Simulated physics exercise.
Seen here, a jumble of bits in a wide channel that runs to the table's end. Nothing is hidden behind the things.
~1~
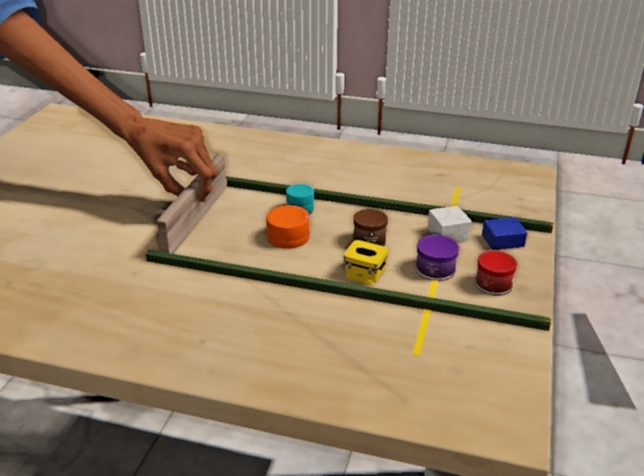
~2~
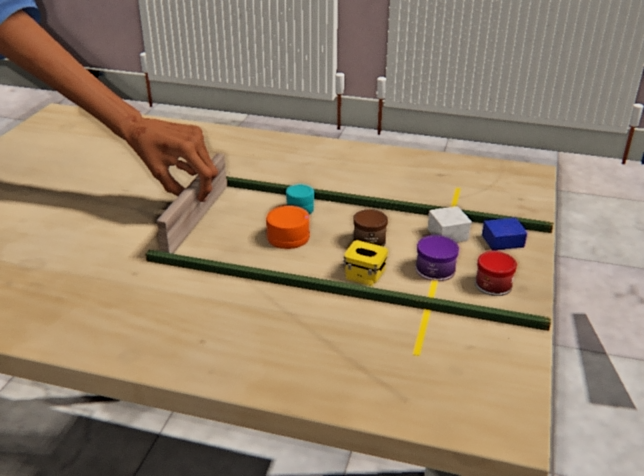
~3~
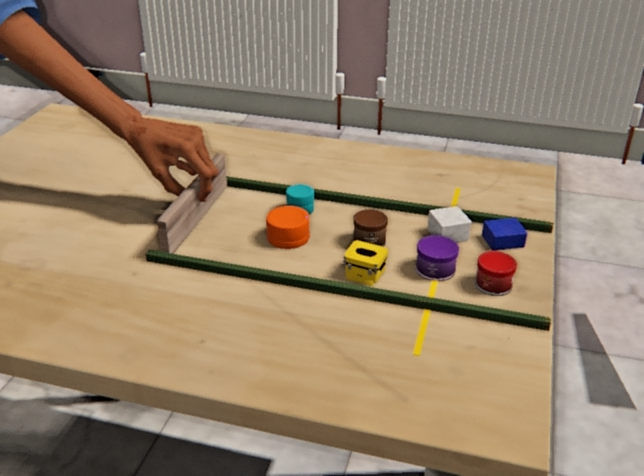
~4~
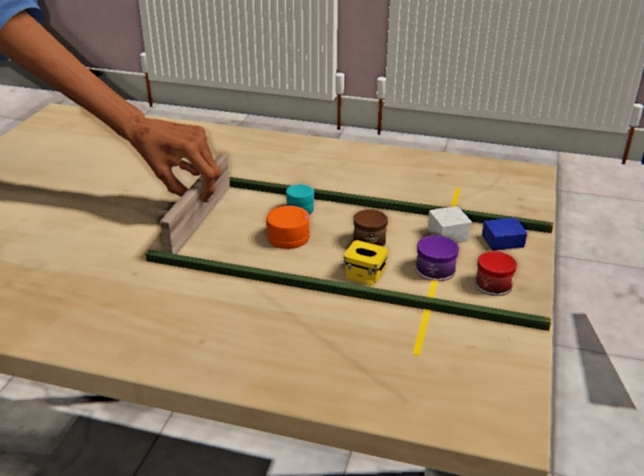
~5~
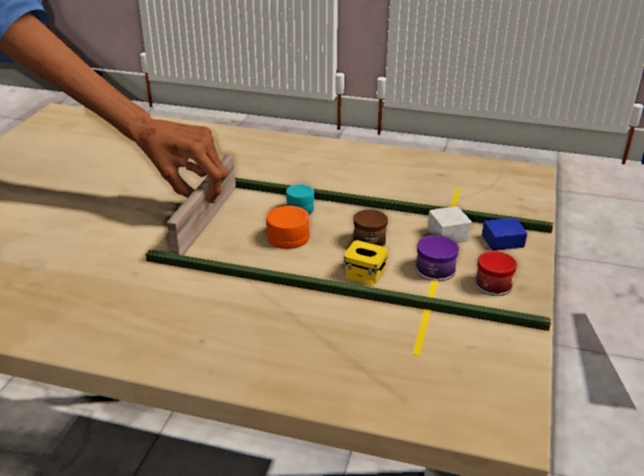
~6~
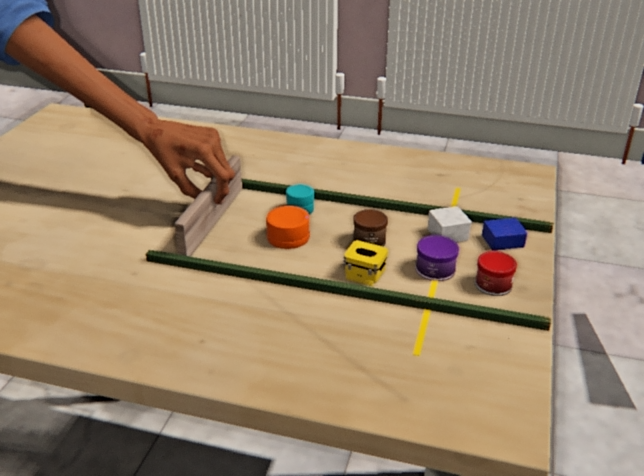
A hand and forearm in a blue sleeve reach in from the upper left over a wooden table, seen from above at an angle, with white radiators behind. Between two dark green rails sit an orange lid, teal piece, brown pot, yellow case, purple pot, white block, red pot and blue block, near yellow tape. The hand, holding an upright board, slides it slightly right; everything else and the camera stay still.
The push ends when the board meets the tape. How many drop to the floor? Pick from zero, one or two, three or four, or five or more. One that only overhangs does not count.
The number that fall off is zero.
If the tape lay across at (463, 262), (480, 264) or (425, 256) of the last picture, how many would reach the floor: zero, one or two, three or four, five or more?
In that order: Just one or two; 1 or 2; zero.
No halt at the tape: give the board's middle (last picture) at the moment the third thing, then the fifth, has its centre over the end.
Its middle is around (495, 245) and later (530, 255).
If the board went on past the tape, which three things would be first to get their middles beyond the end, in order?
In order: The red pot, the blue block, the purple pot.
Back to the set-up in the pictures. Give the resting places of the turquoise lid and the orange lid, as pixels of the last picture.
About (463, 218), and the other about (462, 257).
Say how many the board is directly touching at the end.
In contact: 4.
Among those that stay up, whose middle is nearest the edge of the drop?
The red pot.
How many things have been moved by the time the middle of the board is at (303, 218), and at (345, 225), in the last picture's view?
First 2, then 3.
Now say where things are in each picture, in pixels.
Blue block (504, 234); red pot (495, 273); white block (449, 225); board (195, 202); tape (441, 258), in the first picture.
Red pot (495, 274); orange lid (288, 227), in the second picture.
White block (449, 225); brown pot (370, 230), in the third picture.
Blue block (504, 234); yellow case (366, 263), in the fourth picture.
Red pot (495, 274); purple pot (437, 258), in the fifth picture.
Blue block (504, 234); red pot (495, 274); white block (449, 225); board (212, 205); tape (441, 258), in the sixth picture.
Soon after, none off yet; blue block at rest near (504, 234); red pot at rest near (495, 274); white block at rest near (449, 225).
At rest, the number that fall off is zero.
